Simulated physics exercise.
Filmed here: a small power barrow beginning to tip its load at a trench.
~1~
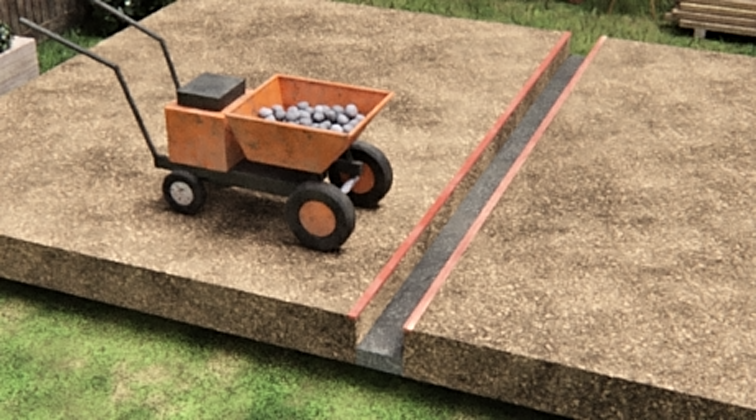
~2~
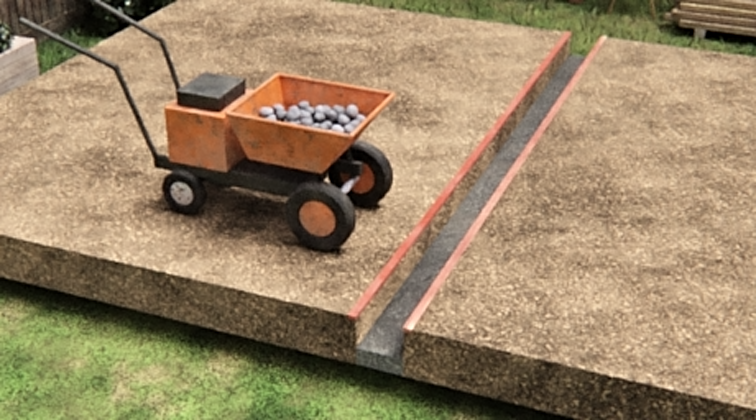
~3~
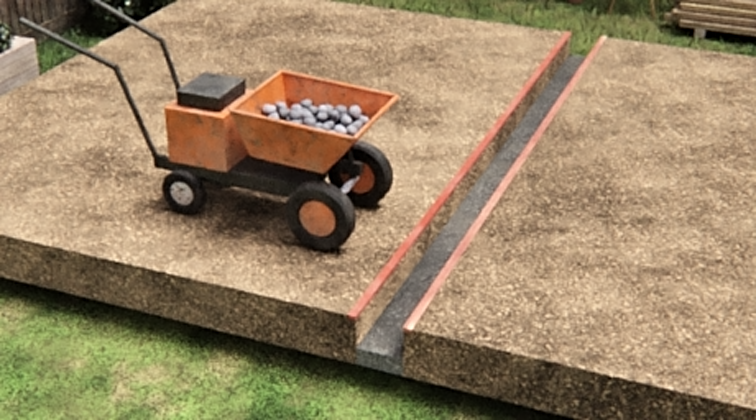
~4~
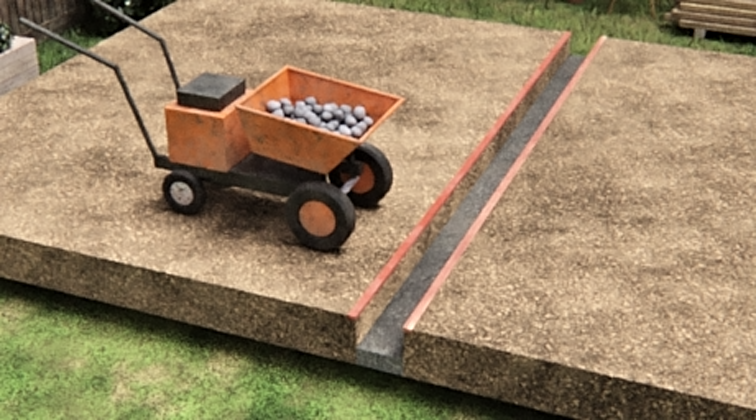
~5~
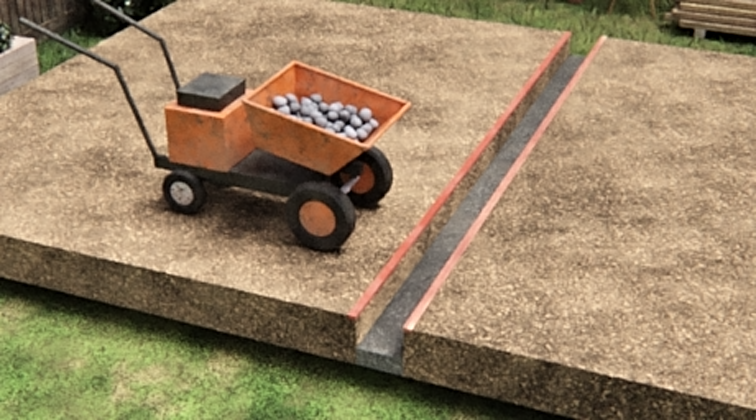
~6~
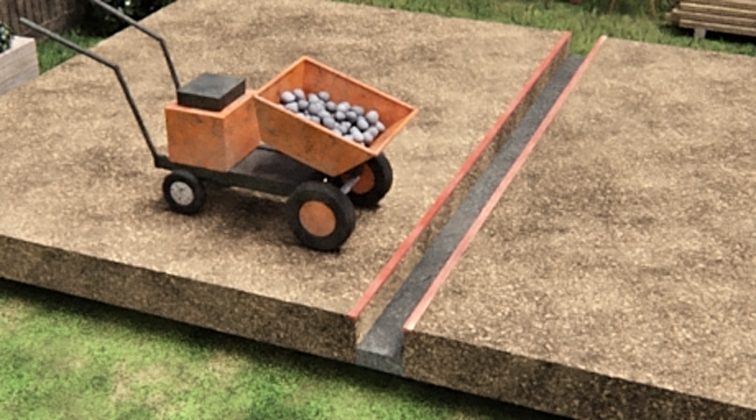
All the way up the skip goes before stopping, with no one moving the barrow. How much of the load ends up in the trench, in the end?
The trench receives the majority of the load.
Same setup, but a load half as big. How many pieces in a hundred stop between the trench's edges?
Around 90 %.
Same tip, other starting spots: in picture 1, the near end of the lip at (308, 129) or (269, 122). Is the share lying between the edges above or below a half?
Case one - a majority; case two - a minority.
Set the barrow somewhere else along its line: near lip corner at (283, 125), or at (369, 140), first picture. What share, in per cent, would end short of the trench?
The first stop gives 50 per cent; the second gives 0 per cent.
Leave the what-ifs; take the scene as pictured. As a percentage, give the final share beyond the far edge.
That share is about 25 percent.
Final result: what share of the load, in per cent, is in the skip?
I'd say close to 0 percent.
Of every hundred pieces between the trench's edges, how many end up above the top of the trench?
Estimate: Close to 0 in a hundred.
Soon after the last picture, skip tipped steeply; all in the skip.
A little later, skip tipped right over; most in the skip; a small part in or heaped over the trench; a small part beyond it.
Later still, skip tipped right over; a small part in the skip; about two thirds in or heaped over the trench; about a quarter beyond it.
At rest, skip tipped right over; most in or heaped over the trench; about a quarter beyond it.
